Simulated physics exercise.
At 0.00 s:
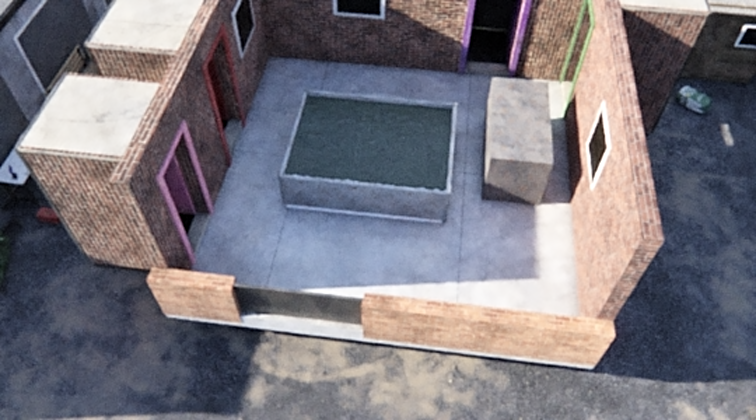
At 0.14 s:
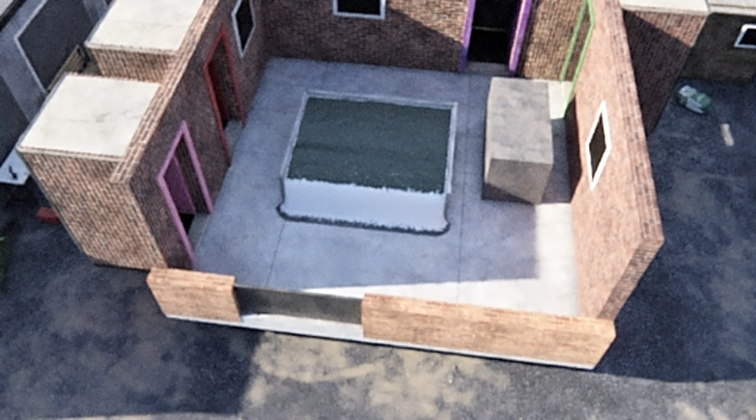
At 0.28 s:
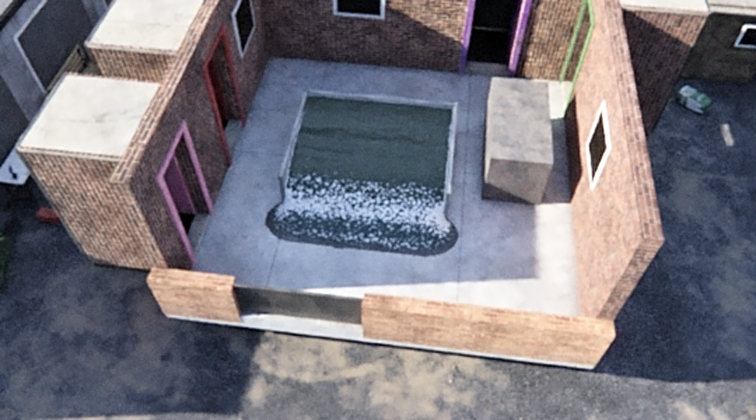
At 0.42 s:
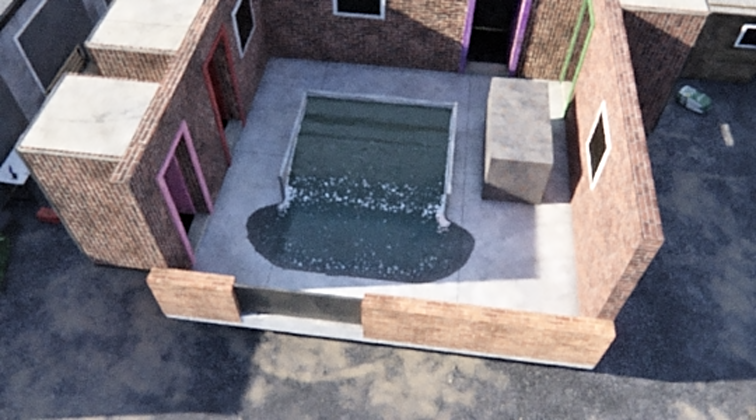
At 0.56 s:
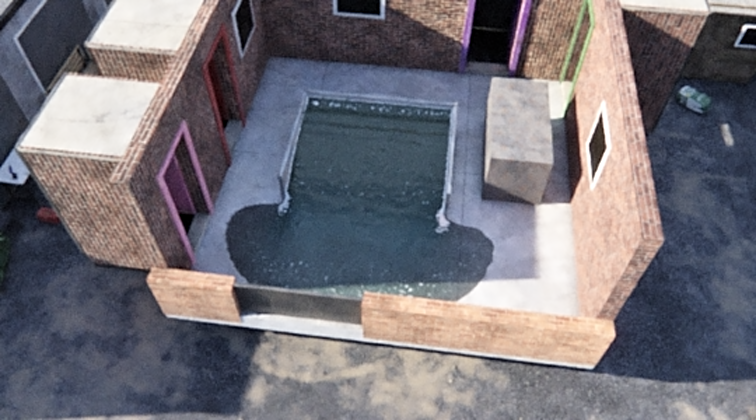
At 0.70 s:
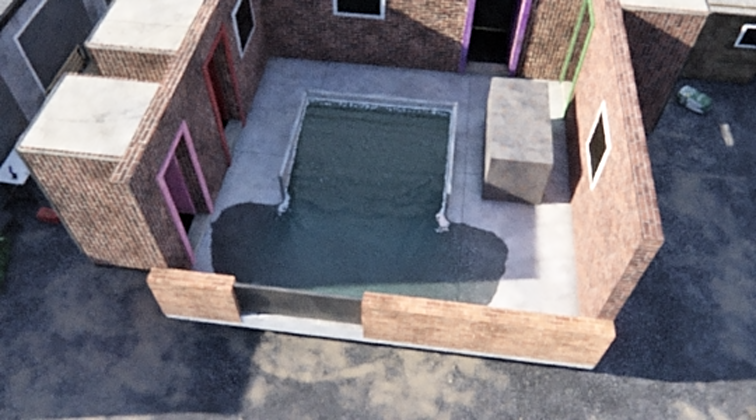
Dark water bursting through the front side of an open tank, foaming and spreading across the pale floor of a brick-walled courtyard.
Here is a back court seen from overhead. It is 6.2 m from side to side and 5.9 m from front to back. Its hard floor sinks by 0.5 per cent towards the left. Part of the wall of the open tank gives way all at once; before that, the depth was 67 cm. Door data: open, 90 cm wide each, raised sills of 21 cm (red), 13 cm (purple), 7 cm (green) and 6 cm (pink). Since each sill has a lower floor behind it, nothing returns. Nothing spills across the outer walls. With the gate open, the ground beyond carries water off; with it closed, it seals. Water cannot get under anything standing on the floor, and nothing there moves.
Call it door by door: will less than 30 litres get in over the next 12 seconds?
Red door - yes, less; purple door - yes, less; green door - no, 30 litres or more; pink door - no, 30 litres or more.
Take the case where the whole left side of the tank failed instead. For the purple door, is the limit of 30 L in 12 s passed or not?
Then: Purple under.
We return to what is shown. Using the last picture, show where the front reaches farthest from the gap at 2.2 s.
Point: Roughly (581, 341) in the last view.
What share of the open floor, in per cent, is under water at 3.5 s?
I'd guess around 65 %.
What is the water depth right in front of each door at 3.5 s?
Red 8 cm, purple 0 cm, green 1 cm, pink 24 cm.
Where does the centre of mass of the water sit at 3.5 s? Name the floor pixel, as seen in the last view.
The water is centred near (376, 234).
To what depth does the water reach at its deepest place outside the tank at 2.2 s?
Around 54 centimetres.
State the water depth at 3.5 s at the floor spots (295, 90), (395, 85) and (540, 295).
Around 4 cm, 0 cm and 26 cm.
After 1.4 s water covers 35 % of the floor and is deepest (50 cm) near (342, 313); red door not reached, purple door not reached, green door not reached, pink door 7 cm at the sill, 0 L in.
After 2.2 s water covers 40 % of the floor and is deepest (54 cm) near (182, 295); red door not reached, purple door not reached, green door not reached, pink door 20 cm at the sill, 12 L in.
After 3.5 s water covers 65 % of the floor and is deepest (32 cm) near (568, 340); red door 8 cm at the sill, 0 L in, purple door not reached, green door not reached, pink door 24 cm at the sill, 156 L in.
After 7.0 s water covers 95 % of the floor and is deepest (20 cm) near (415, 122); red door 6 cm at the sill, 0 L in, purple door 7 cm at the sill, 0 L in, green door 11 cm at the sill, 44 L in, pink door 10 cm at the sill, 327 L in.
After 12.0 s water covers 100 % of the floor and is deepest (16 cm) near (267, 66); red door 14 cm at the sill, 0 L in, purple door 12 cm at the sill, 3 L in, green door 10 cm at the sill, 84 L in, pink door 13 cm at the sill, 383 L in.
